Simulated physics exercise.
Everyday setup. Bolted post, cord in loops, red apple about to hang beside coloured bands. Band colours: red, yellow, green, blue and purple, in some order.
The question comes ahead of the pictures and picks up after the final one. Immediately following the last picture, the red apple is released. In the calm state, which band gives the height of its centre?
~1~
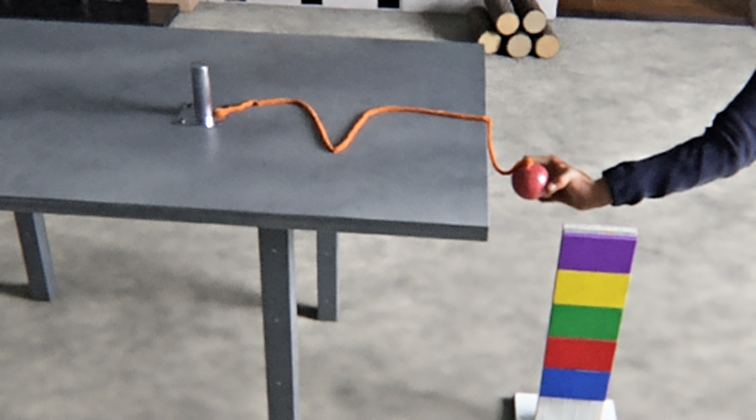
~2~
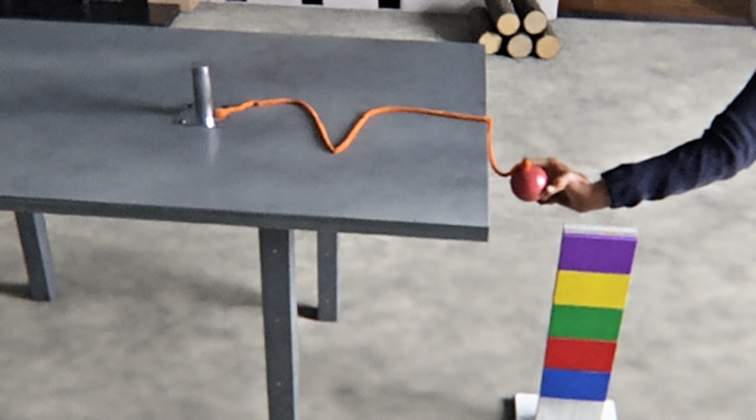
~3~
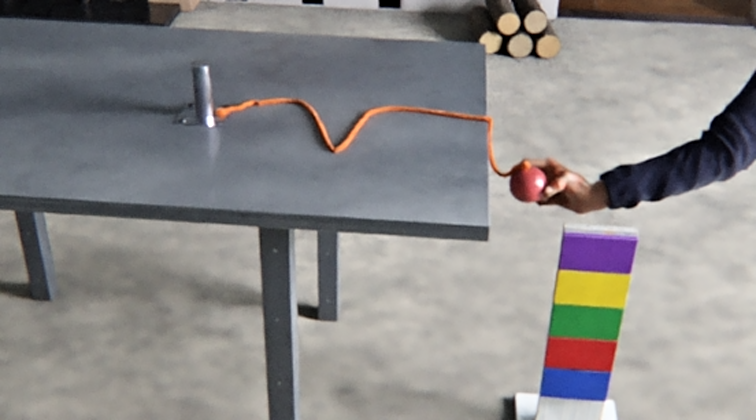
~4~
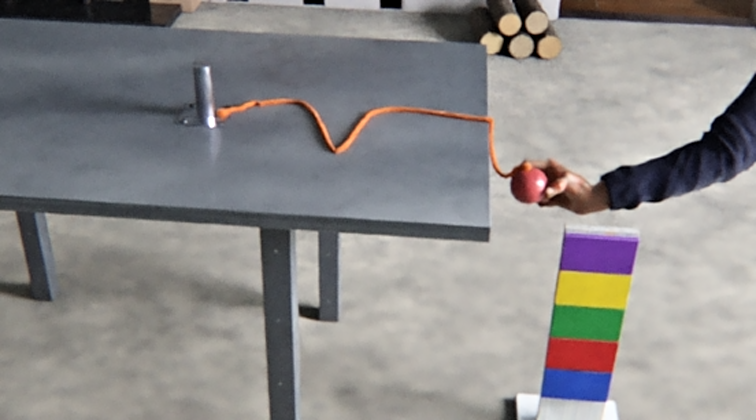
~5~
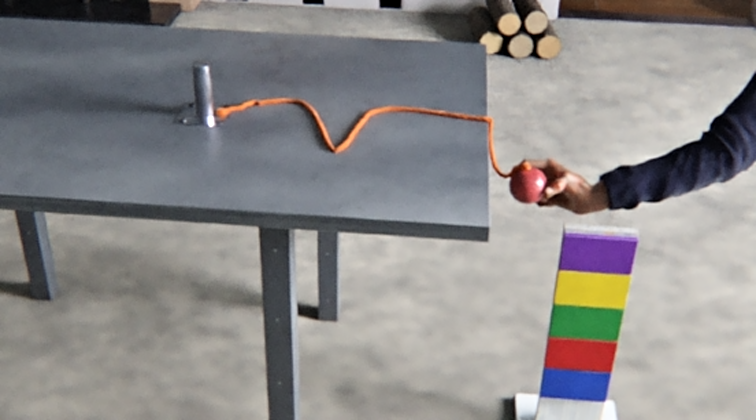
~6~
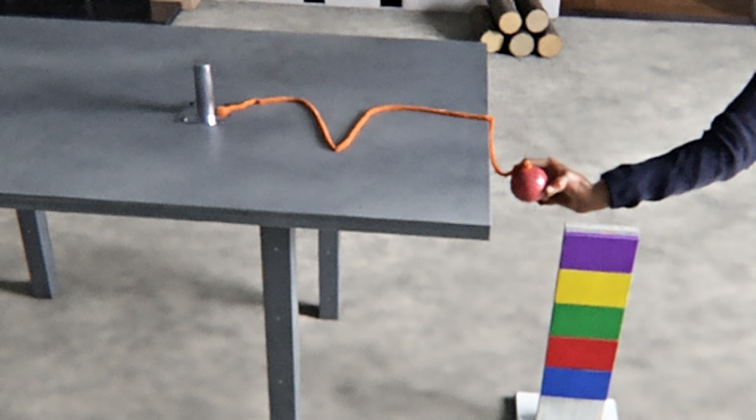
The red band gives it.
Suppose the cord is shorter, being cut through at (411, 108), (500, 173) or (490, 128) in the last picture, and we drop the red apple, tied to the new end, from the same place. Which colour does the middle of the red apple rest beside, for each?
Try 1: No band. Try 2: Green. Try 3: Yellow.
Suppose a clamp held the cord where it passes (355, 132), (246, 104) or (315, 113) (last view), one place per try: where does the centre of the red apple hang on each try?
Going try by try, I'd put it close to (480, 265), then (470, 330), and finally (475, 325).
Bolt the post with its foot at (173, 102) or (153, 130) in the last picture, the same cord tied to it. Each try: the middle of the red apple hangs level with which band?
Going case by case, it's green and then green.
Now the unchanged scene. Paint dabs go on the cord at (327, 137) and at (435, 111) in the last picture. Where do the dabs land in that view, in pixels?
Result - first point (401, 127), second point (482, 221).
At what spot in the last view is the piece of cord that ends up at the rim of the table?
The bit in question sits close to (362, 123).
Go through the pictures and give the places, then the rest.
The first frame shows red apple (530, 181); purple (597, 255); yellow (591, 290); green (586, 323); red (580, 355); blue (575, 385).
The second frame shows red apple (528, 183); cord through (254, 103) (317, 120) (346, 143) (394, 109) (480, 119).
The third frame shows red apple (527, 185).
The fourth frame shows red apple (528, 185); cord through (256, 103) (318, 120) (348, 143) (396, 110) (482, 120).
The fifth frame shows red apple (527, 185).
The sixth frame shows red apple (528, 184); cord through (256, 101) (319, 118) (348, 141) (396, 108) (482, 118).
Early on, apple near (508, 340); level with red.
Midway, apple near (446, 352); level with red.
Near the end, apple near (478, 350); level with red.
Finally, apple near (468, 351); level with red. Its middle rests at the red band.
